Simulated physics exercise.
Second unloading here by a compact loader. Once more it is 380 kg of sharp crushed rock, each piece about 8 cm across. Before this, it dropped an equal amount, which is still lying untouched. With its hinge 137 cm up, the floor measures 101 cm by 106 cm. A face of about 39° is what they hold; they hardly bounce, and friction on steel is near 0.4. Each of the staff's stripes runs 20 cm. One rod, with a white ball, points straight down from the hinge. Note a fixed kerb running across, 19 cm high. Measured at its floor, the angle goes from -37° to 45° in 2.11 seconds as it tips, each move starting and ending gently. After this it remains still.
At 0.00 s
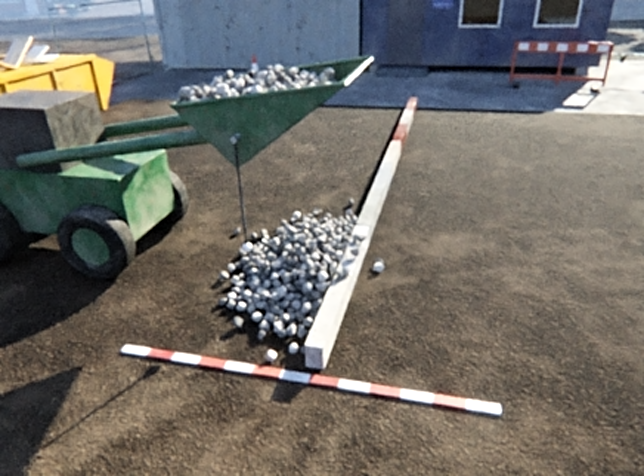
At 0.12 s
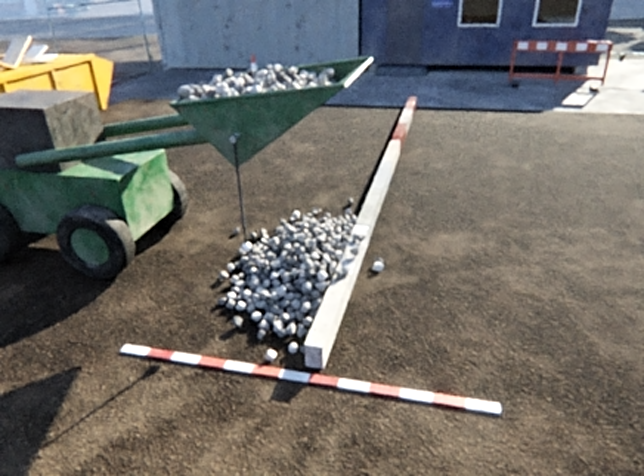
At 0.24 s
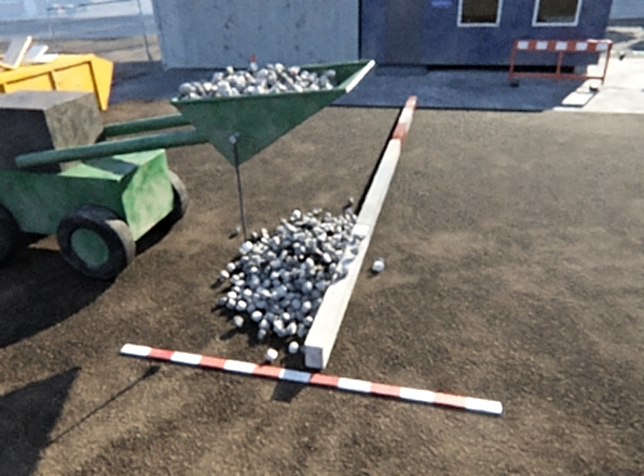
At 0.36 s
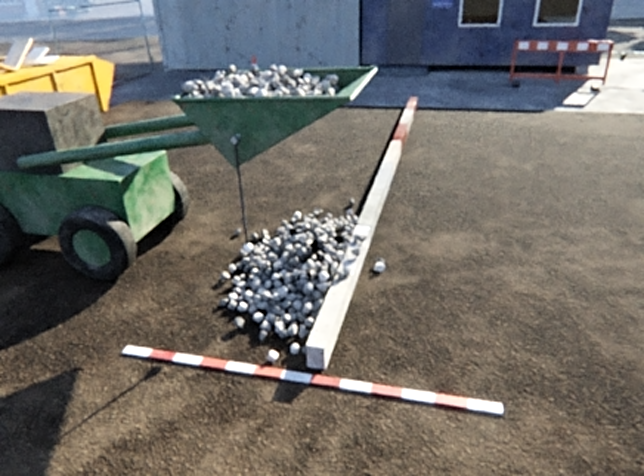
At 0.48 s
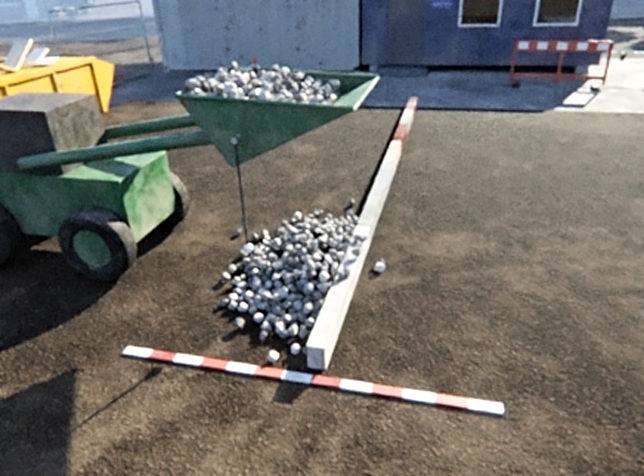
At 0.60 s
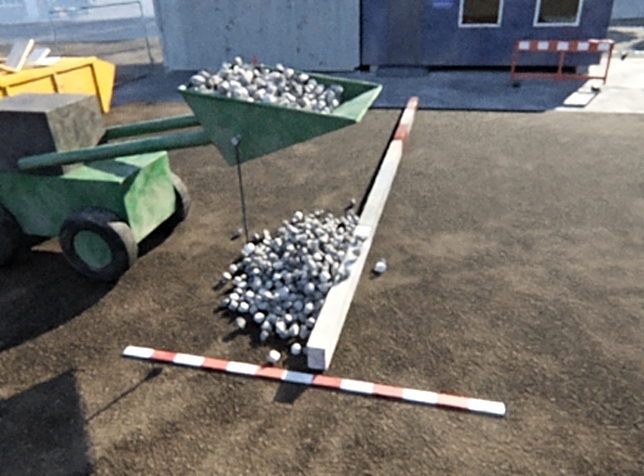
At the start, a green loader holds a bucket of pale stones tilted back, its lip raised to the right, above a stone heap beside a kerb. The bucket slowly rotates forward, its lip lowering slightly while the stones inside shift a little and the heap below stays still.
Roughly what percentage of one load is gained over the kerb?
Roughly 89 per cent.
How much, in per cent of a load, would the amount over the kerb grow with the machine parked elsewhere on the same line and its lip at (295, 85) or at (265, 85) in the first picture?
Case one about 30 %, case two about 10 %.
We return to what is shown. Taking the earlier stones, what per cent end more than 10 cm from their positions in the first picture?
Near 0 per cent, I reckon.
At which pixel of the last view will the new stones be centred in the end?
Middle: Approx. (397, 270) px.
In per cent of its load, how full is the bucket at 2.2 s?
Close to 25 per cent of the load.
After 1.6 s the floor is at 32°; in per cent of one load, 100 in the bucket, 100 on this side of the kerb; the foremost stones are at (360, 256).
After 2.2 s the floor is at 45°; in per cent of one load, 26 in the bucket, 128 on this side of the kerb, 46 over the kerb; the foremost stones are at (431, 278).
After 2.6 s the floor is at 45°; in per cent of one load, 0 in the bucket, 118 on this side of the kerb, 82 over the kerb; the foremost stones are at (490, 290).
After 5.2 s the floor is at 45°; in per cent of one load, 0 in the bucket, 111 on this side of the kerb, 89 over the kerb; the foremost stones are at (529, 287). Net gain over the kerb, 89.
